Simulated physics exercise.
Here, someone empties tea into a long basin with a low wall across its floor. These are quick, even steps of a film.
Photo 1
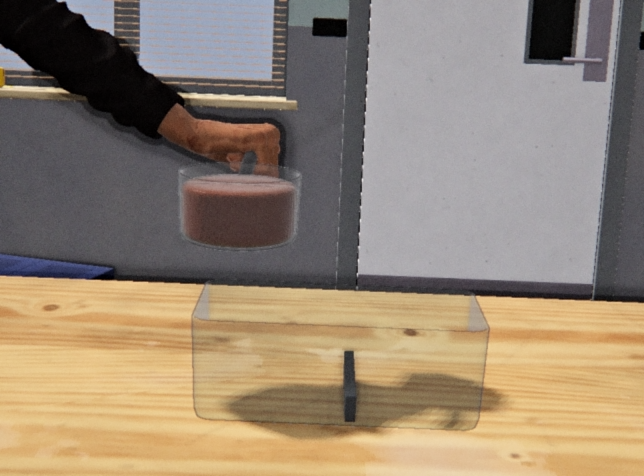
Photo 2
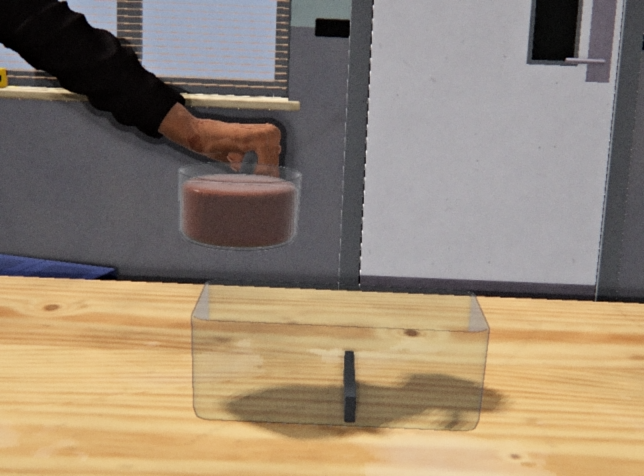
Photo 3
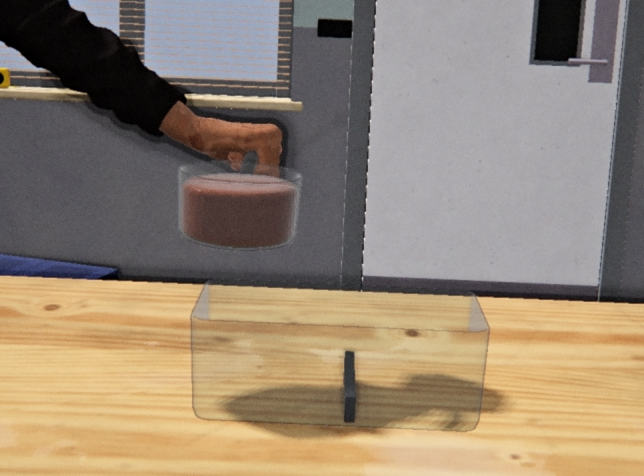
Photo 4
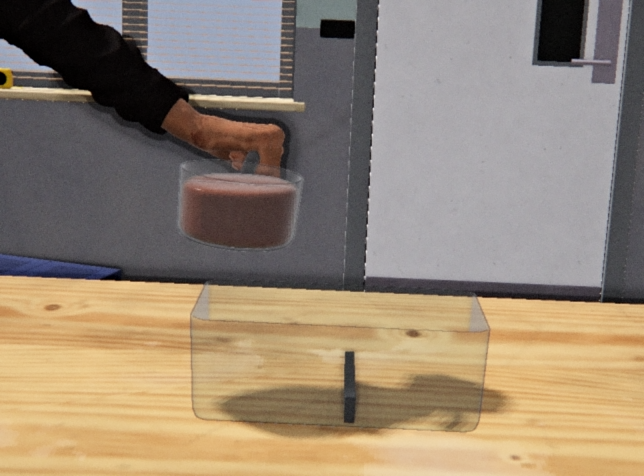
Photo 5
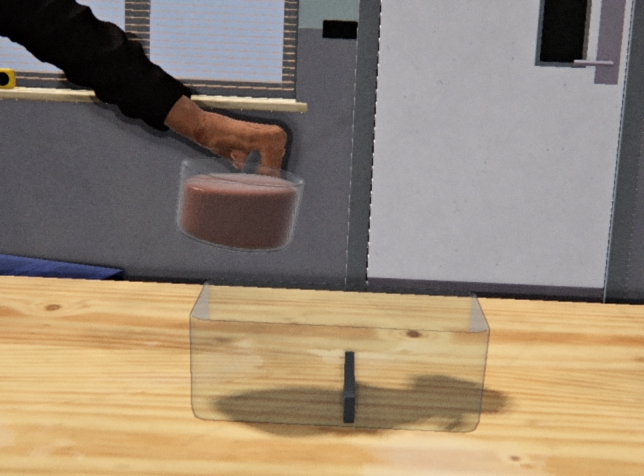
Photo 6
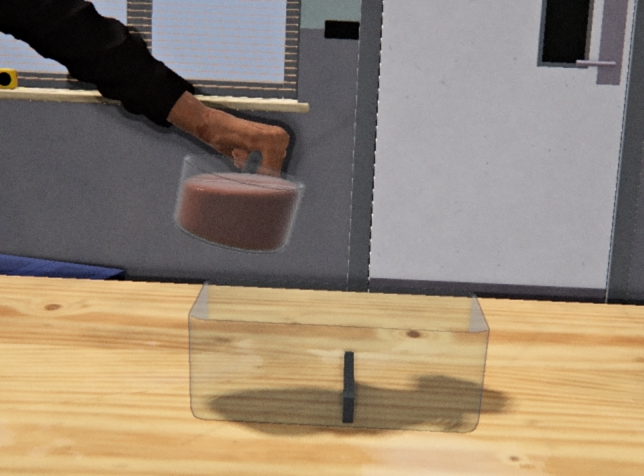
In this clip, a hand in a dark sleeve holds a clear round container of reddish-brown tea above a long, transparent basin with a low dark wall inside, keeping it nearly level before tilting it slightly to the right.
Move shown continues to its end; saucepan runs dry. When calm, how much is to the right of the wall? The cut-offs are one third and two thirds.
The share right of the wall is left at a third to two thirds.
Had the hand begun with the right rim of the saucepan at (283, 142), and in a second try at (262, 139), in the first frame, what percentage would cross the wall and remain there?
First try: About 40 %; second try: About 15 %.
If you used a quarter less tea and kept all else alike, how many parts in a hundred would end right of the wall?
Roughly 35 in a hundred.
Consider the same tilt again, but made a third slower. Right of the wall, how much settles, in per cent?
Some 55 per cent.
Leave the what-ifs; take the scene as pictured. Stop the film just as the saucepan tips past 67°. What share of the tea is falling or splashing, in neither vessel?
It's close to 30 percent.
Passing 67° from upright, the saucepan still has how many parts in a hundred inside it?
It still holds around 60 per cent there.
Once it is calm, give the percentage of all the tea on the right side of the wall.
Close to 50 in a hundred.
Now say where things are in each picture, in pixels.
Tilt 0°; pouring edge (300, 177); surface from (183, 182) to (298, 186); the long basin's rim runs from (200, 300) to (481, 312); the wall's top is at (350, 374), in the first frame.
Tilt 0°; pouring edge (300, 177); surface from (183, 181) to (298, 186), in the second frame.
Tilt 2°; pouring edge (301, 178); surface from (182, 180) to (298, 187), in the third frame.
Tilt 4°; pouring edge (302, 181); surface from (184, 180) to (299, 187), in the fourth frame.
Tilt 8°; pouring edge (303, 184); surface from (184, 180) to (300, 187), in the fifth frame.
Tilt 12°; pouring edge (303, 188); surface from (184, 181) to (301, 188), in the sixth frame.
A moment on, the saucepan is tipped part way and 59 per cent is still to pour, 5 is left of the wall and 9 right of it.
Next, the saucepan is tipped on its side and 12 per cent is still to pour, 30 is left of the wall and 50 right of it.
Then the saucepan is tipped right over and 1 per cent is still to pour, 47 is left of the wall and 50 right of it.
Later the saucepan is tipped right over and 0 per cent is still to pour, 49 is left of the wall and 50 right of it.
Finally, 49 per cent lies left of the wall, 50 right of it and 1 outside.
